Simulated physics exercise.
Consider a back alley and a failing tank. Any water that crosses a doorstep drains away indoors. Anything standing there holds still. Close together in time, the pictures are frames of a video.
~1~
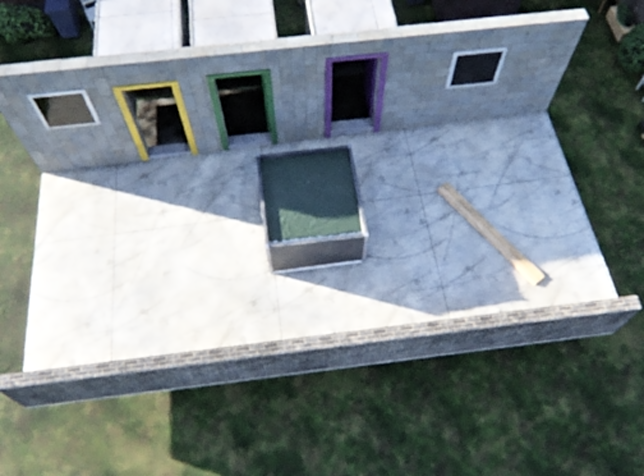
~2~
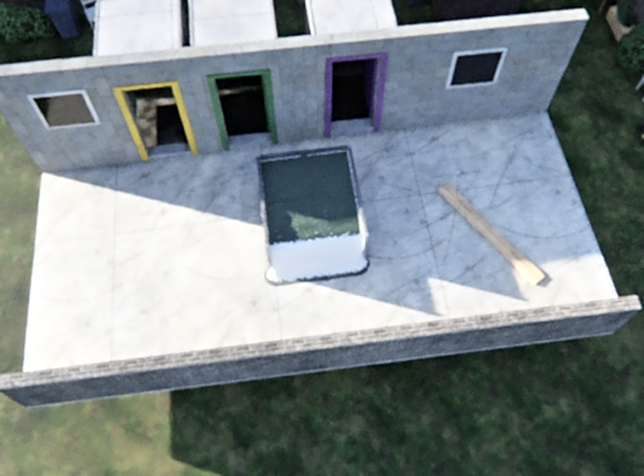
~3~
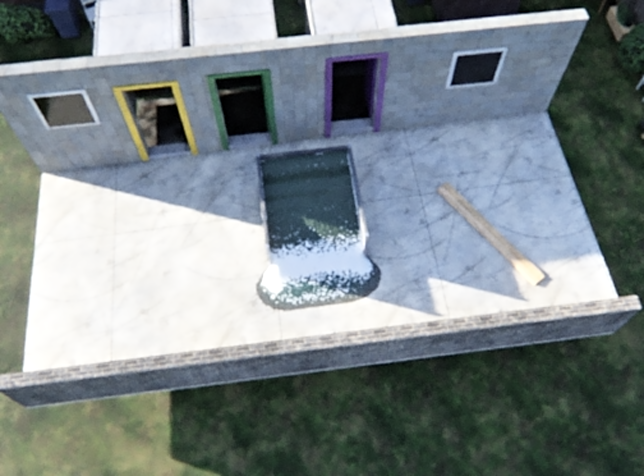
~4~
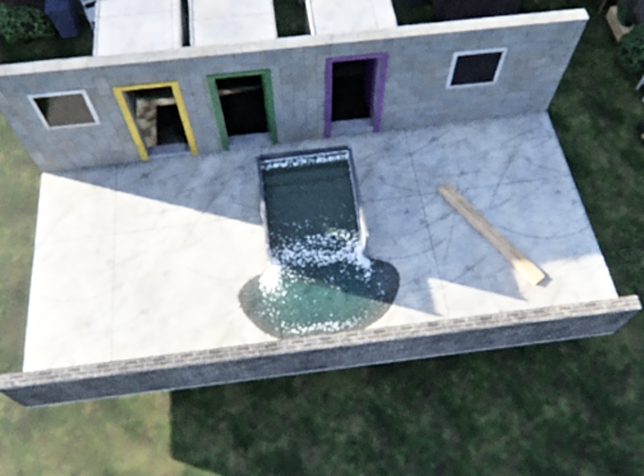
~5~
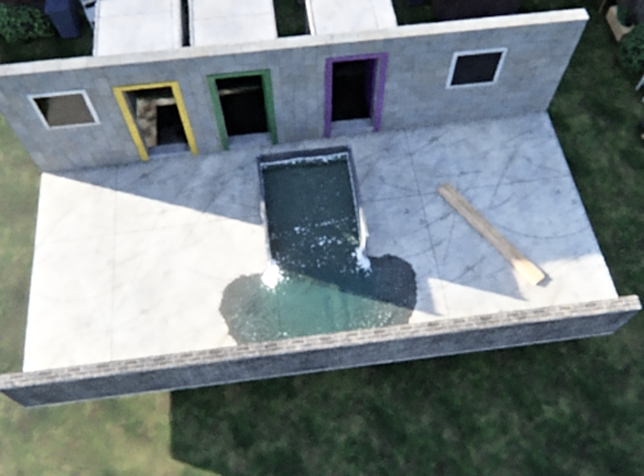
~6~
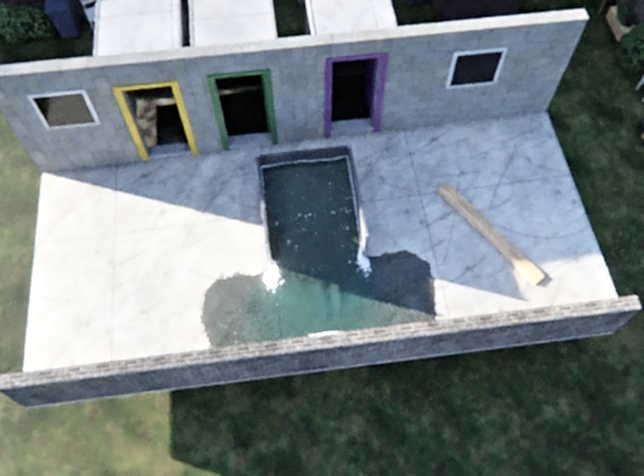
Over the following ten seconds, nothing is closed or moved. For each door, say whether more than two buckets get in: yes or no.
Green door: No; yellow door: No; purple door: No.
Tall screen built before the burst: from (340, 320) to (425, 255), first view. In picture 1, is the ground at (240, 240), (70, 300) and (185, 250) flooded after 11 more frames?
The first is still bare, the second inundated and the third still bare.
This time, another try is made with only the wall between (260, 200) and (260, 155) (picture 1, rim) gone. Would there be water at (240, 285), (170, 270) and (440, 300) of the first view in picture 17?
So that's left bare for the first, waterlogged for the second and left bare for the third.
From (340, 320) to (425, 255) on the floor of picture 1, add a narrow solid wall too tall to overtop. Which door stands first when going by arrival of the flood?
First: The purple-painted one.
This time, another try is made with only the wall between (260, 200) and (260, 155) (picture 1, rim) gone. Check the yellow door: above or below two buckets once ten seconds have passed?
As for the yellow door, it tops the mark.
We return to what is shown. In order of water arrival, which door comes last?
Result: The yellow door.
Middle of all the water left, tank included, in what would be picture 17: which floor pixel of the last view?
(313, 294).
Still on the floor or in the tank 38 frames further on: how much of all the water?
Roughly 52 out of every hundred parts.
A moment on, water covers 20 % of the floor; the green door not reached, the yellow door not reached, the purple door not reached.
Next, water covers 35 % of the floor; the green door not reached, the yellow door not reached, the purple door not reached.
Then, water covers 60 % of the floor; the green door not reached, the yellow door not reached, the purple door not reached.
Later, water covers 60 % of the floor; the green door not reached, the yellow door not reached, the purple door wet at the sill, nothing in.
In the end, water covers 55 % of the floor; the green door wet at the sill, nothing in, the yellow door wet at the sill, nothing in, the purple door wet at the sill, nothing in.
